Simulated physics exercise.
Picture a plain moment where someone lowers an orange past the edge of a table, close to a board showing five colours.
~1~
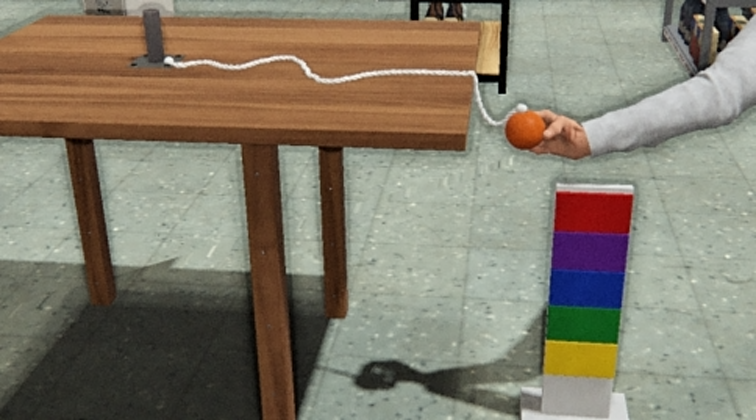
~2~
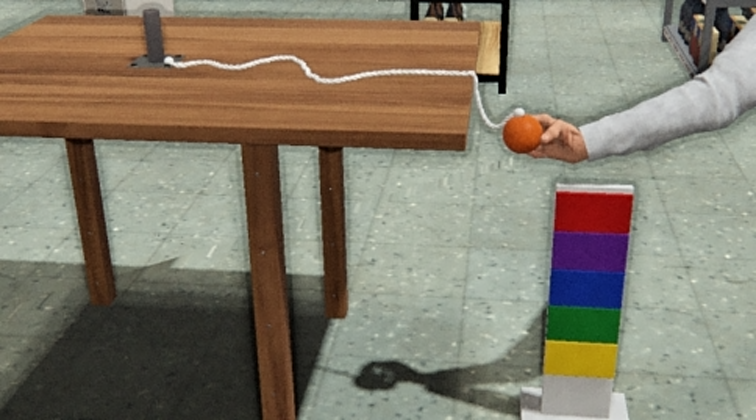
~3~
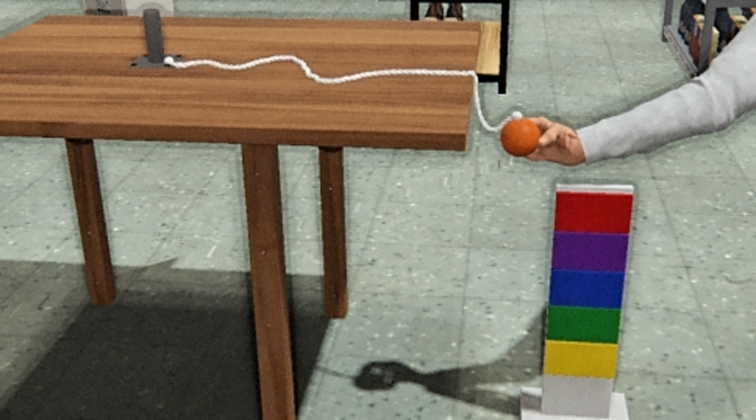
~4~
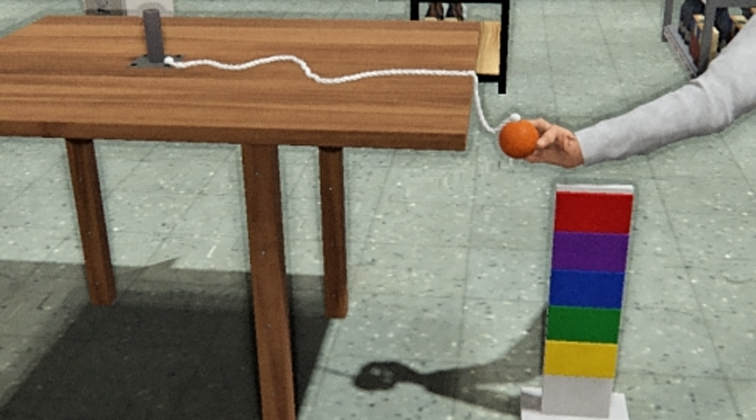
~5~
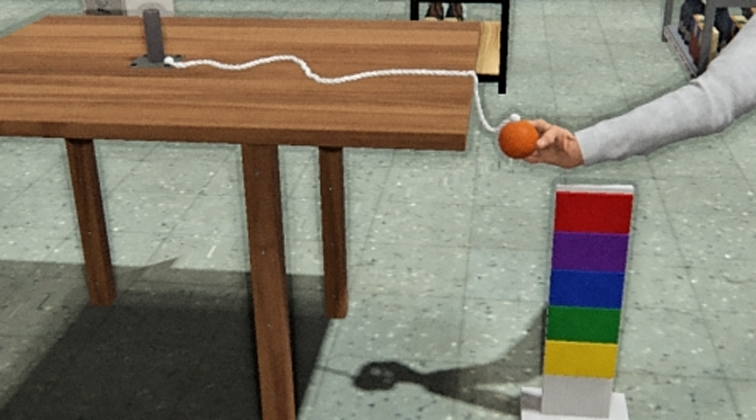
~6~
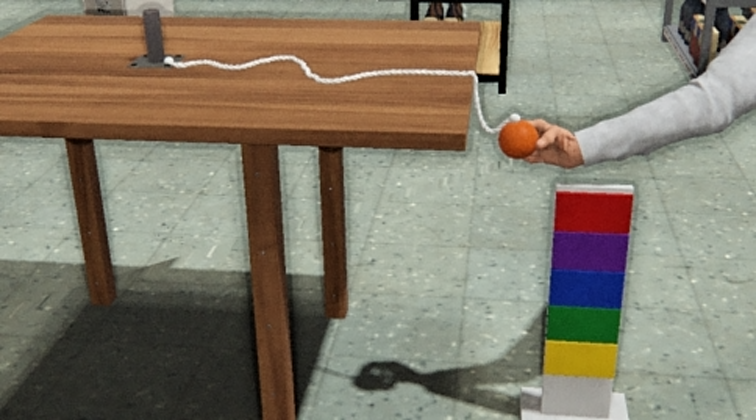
An orange ball tied to a white cord is lowered slightly by a hand.
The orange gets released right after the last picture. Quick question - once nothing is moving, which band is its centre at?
The blue band, I would say.
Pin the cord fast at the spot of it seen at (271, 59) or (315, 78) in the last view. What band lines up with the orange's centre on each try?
Note: Try 1 purple; try 2 red.
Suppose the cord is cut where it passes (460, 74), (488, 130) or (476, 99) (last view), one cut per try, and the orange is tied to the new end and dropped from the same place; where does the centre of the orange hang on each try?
The pixels come out at around (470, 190), (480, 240) and (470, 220), one per try.
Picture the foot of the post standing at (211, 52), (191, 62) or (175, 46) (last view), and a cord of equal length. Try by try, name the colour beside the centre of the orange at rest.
Readings, in order: Green - green - blue.
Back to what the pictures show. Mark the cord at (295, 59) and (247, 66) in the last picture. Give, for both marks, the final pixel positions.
The first moves to (336, 69), the second to (278, 66).
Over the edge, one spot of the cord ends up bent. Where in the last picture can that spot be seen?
It's near (369, 75) in the last picture.
A little later, orange near (467, 245); level with purple.
Next, orange near (447, 274); level with blue.
When it is over, orange near (472, 280); level with blue. Its middle rests at the blue band.
